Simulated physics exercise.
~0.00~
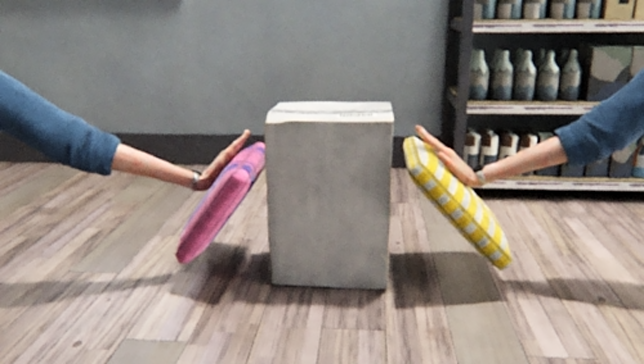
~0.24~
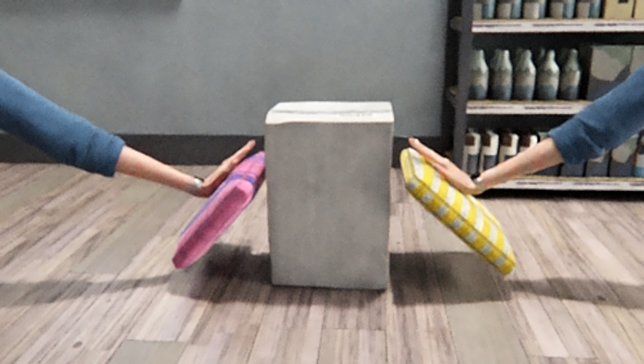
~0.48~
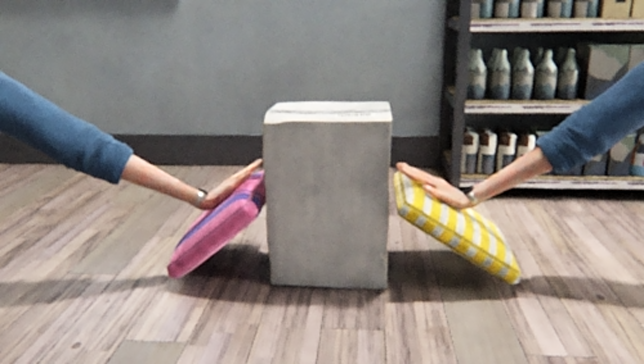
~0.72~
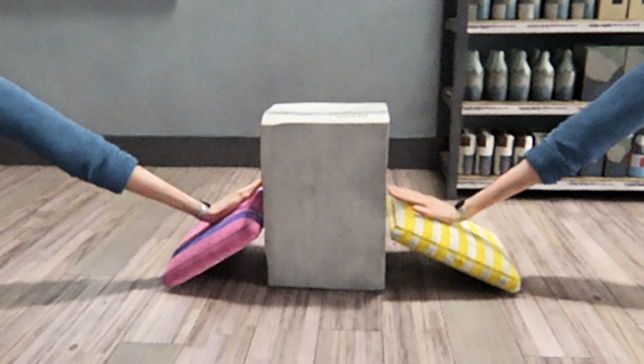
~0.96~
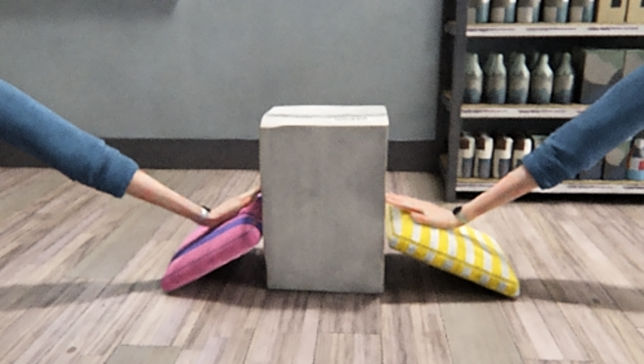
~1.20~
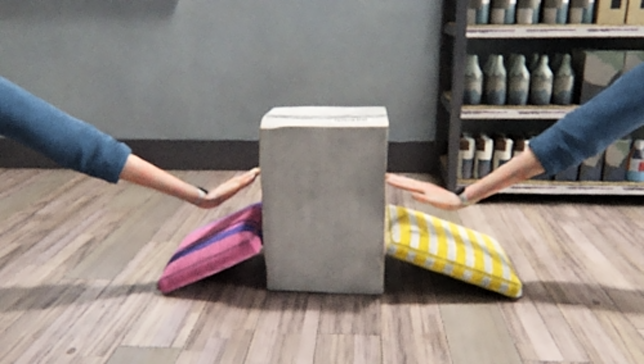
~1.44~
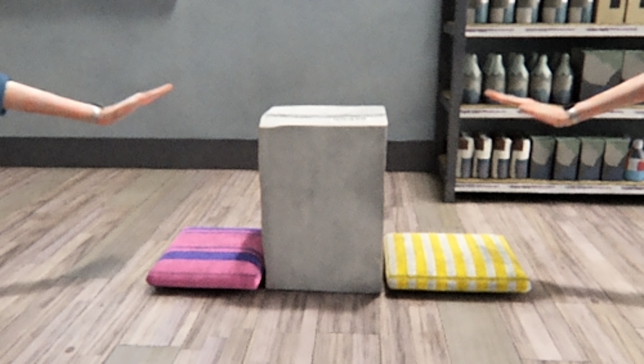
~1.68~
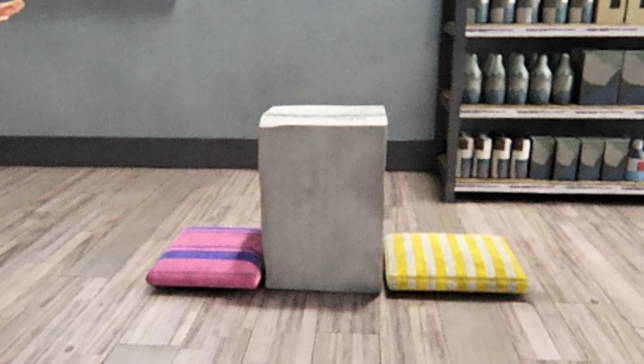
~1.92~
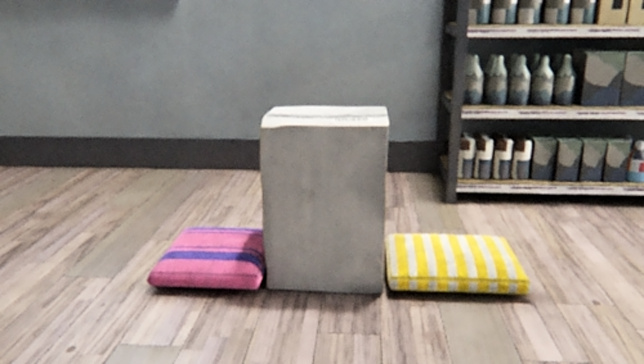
Pink and yellow cushions tilt down beside a white box as hands withdraw, then lie flat.
